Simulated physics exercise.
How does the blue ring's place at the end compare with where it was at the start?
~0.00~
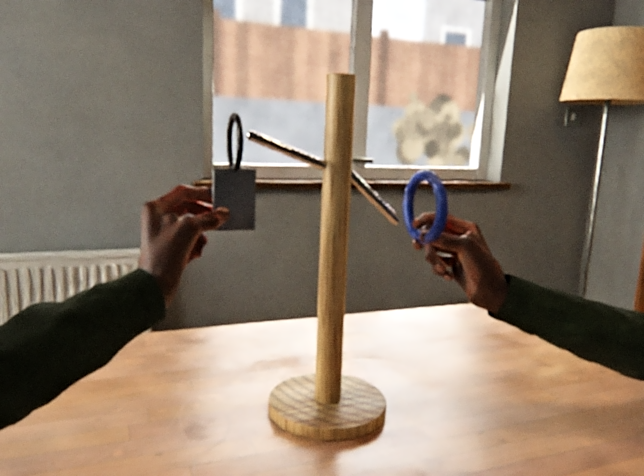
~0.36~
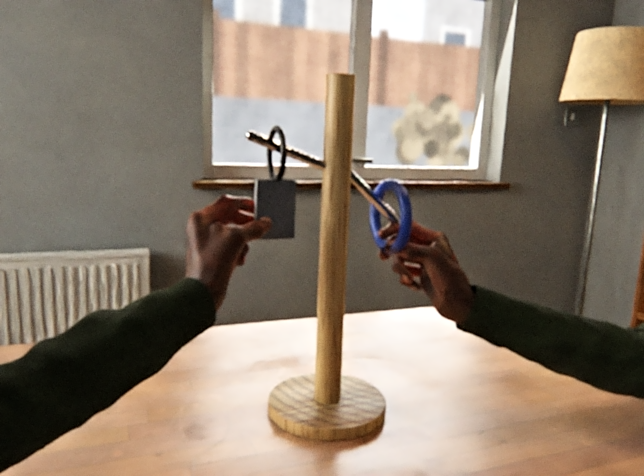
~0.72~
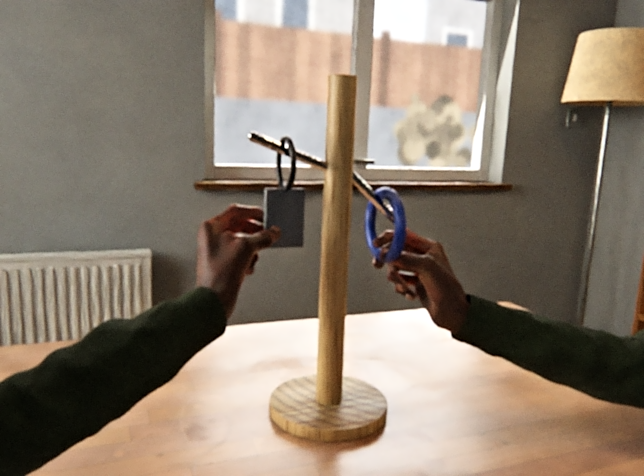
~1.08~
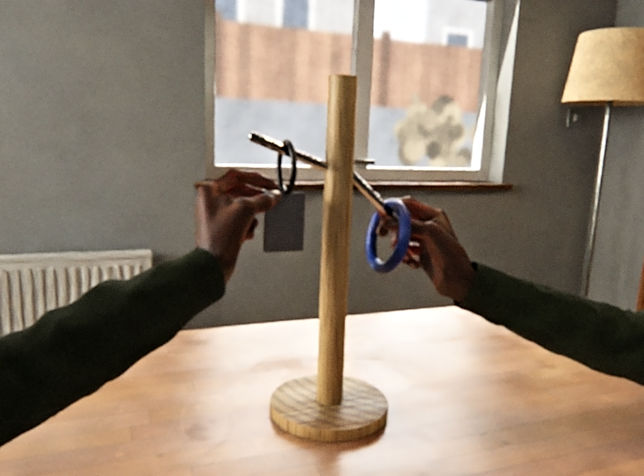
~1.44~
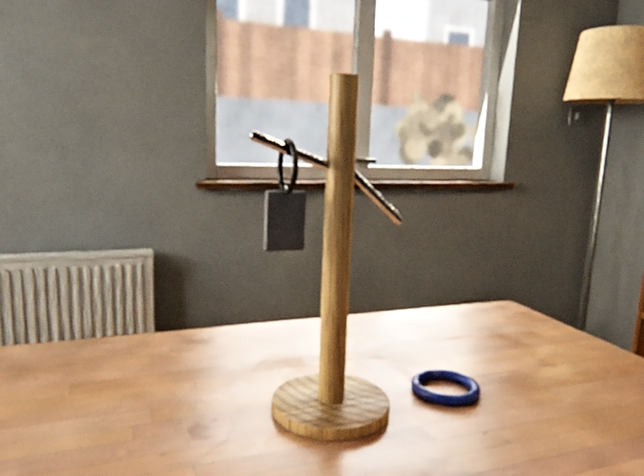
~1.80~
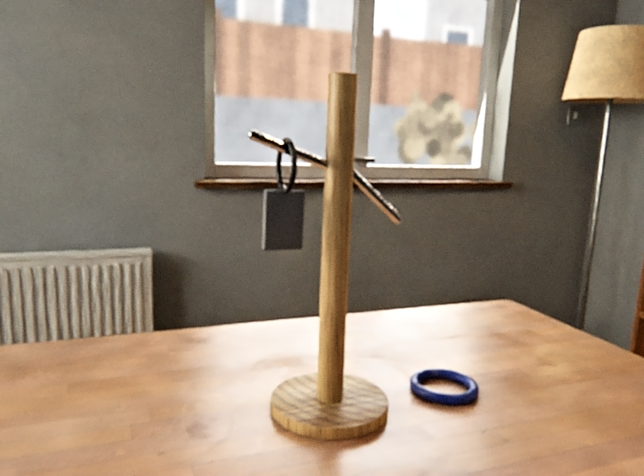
At the start the blue ring is held up by a hand near the right-hand peg. At the end it lies flat on the table, to the right of the stand's base.
